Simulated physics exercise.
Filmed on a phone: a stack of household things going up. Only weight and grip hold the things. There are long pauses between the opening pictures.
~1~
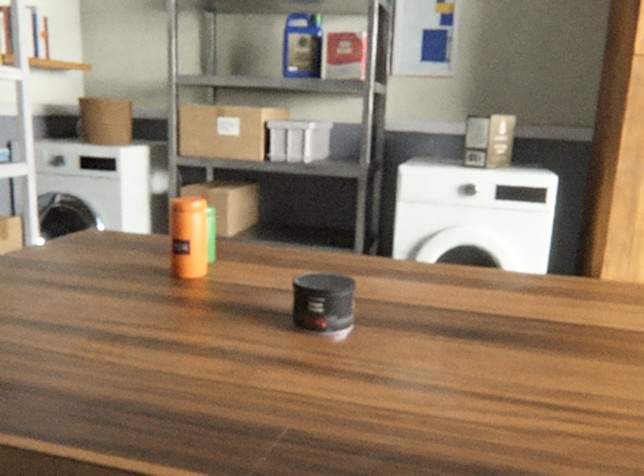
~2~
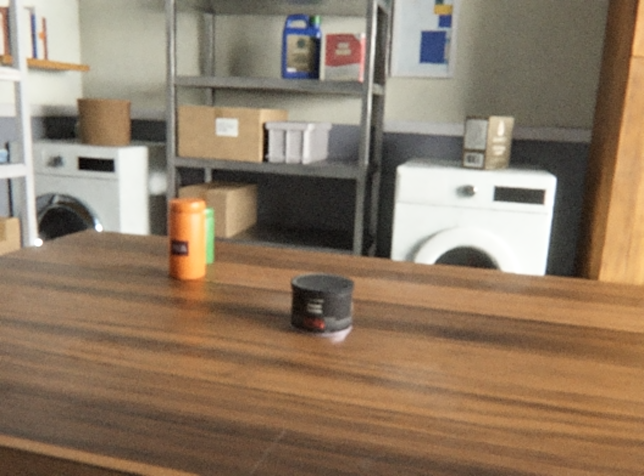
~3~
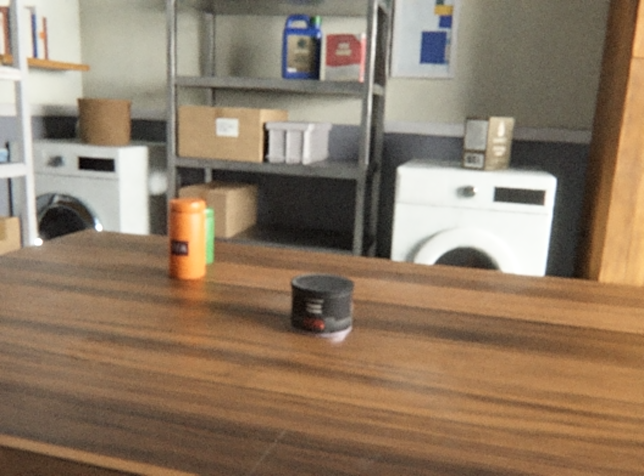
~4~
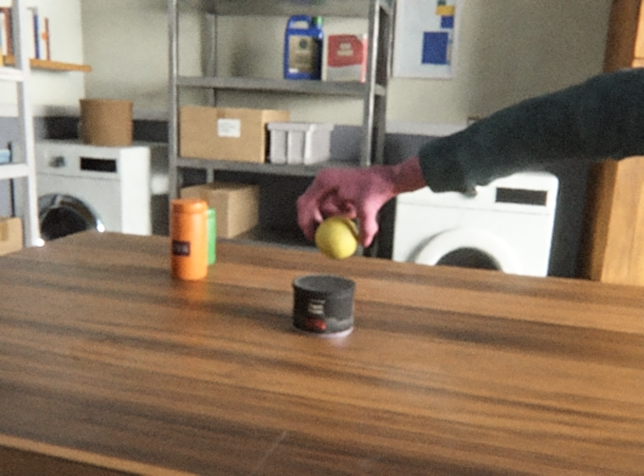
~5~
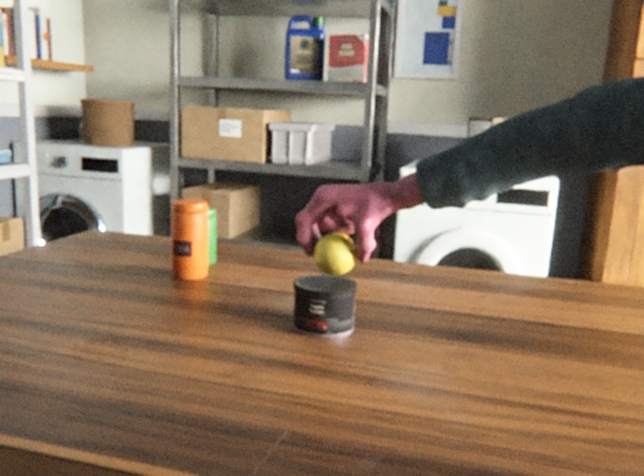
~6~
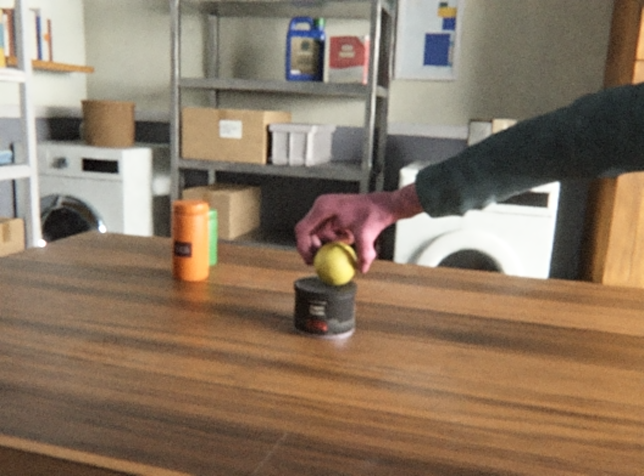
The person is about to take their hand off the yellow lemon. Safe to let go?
The pile keeps its balance.
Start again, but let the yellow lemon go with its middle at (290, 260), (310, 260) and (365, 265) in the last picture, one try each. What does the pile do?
First, it comes apart; second, it keeps its balance; third, it gives way.
Then, 0.50 s on from there, no change.
Then, 1.30 s on from there, yellow lemon resting near (335, 264).
In the end, all 4 unmoved. At the end, from the last picture's camera, yellow lemon near (335, 264). The pile stays up.
